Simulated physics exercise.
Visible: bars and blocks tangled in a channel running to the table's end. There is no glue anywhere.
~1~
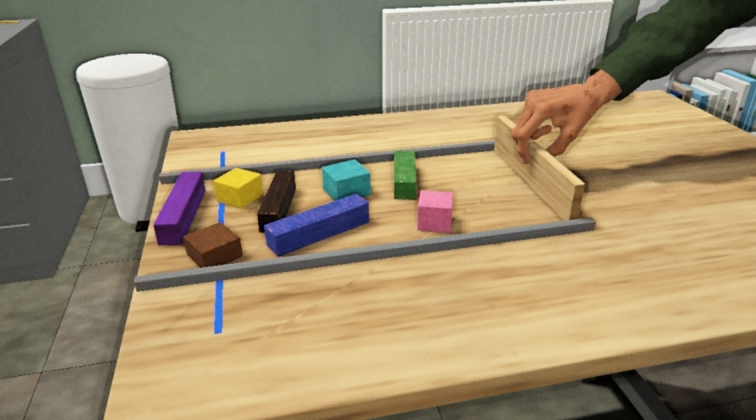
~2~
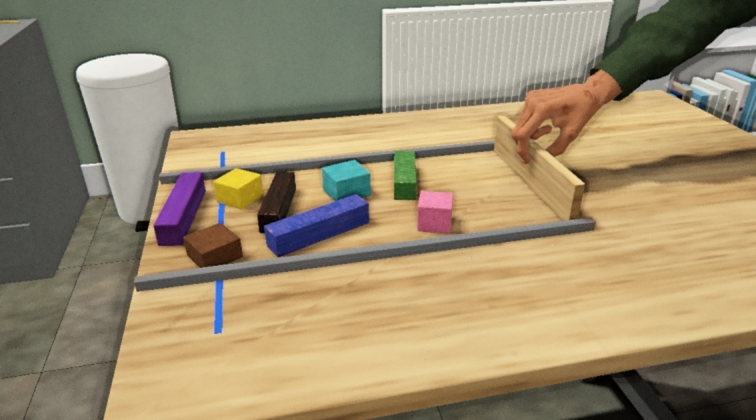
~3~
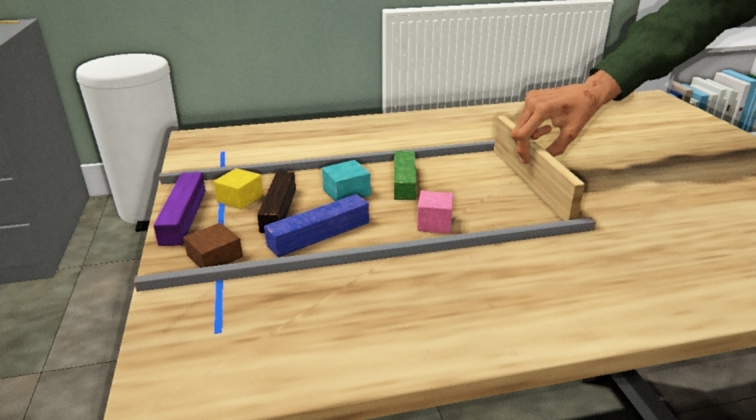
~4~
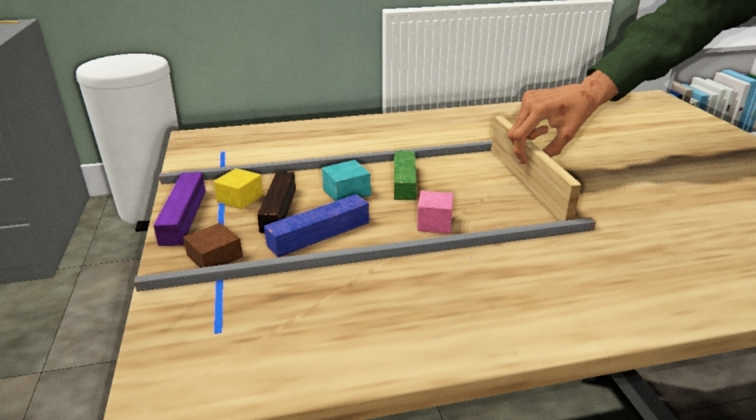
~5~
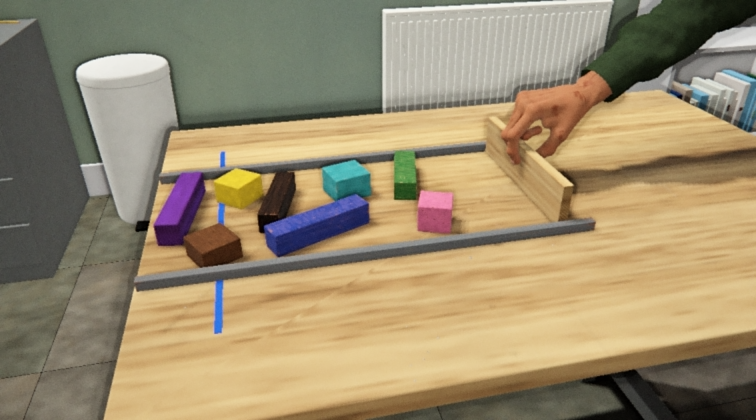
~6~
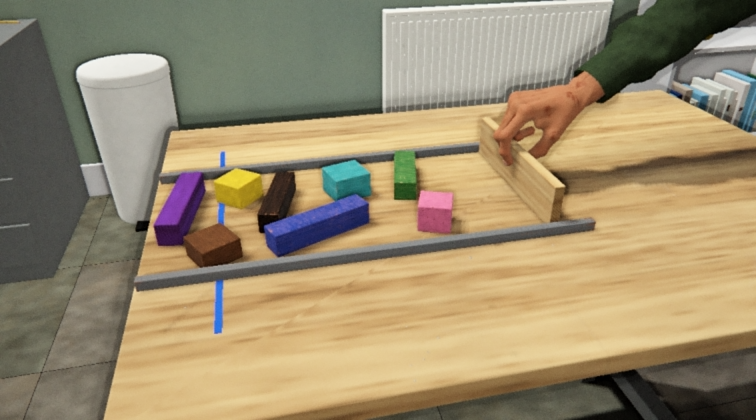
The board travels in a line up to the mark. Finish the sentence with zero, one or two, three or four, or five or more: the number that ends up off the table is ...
The number that ends up off the table is three or four.
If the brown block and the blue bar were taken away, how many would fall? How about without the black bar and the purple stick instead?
That gives 3 in the first case, then 2 in the second.
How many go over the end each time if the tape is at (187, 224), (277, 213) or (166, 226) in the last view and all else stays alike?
In that order 6, 1 and 6.
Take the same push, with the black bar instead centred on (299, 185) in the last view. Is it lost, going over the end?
It topples off.
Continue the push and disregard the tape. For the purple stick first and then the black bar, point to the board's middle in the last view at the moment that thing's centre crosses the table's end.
First it's close to (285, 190), next close to (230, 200).
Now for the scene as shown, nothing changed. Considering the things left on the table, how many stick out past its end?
1 in all.
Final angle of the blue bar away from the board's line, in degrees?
Roughly 50° out of line.
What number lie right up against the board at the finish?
So the total is 3.
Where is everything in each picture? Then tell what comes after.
In the first picture, purple stick (182, 206); brown block (213, 247); yellow block (239, 188); board (533, 165); tape (221, 220).
In the second picture, brown block (213, 247); green bar (405, 174).
In the third picture, yellow block (239, 188); pink block (435, 212).
In the fourth picture, purple stick (182, 206); turquoise block (346, 182).
In the fifth picture, brown block (213, 247); black bar (278, 201).
In the sixth picture, purple stick (182, 206); brown block (213, 247); yellow block (239, 188); board (516, 167); tape (221, 220).
Early on, none off yet; purple stick at rest near (182, 206); brown block at rest near (213, 247); yellow block at rest near (239, 188).
Finally, the number that fall off is three or four; lost, black bar, yellow block, brown block and purple stick.
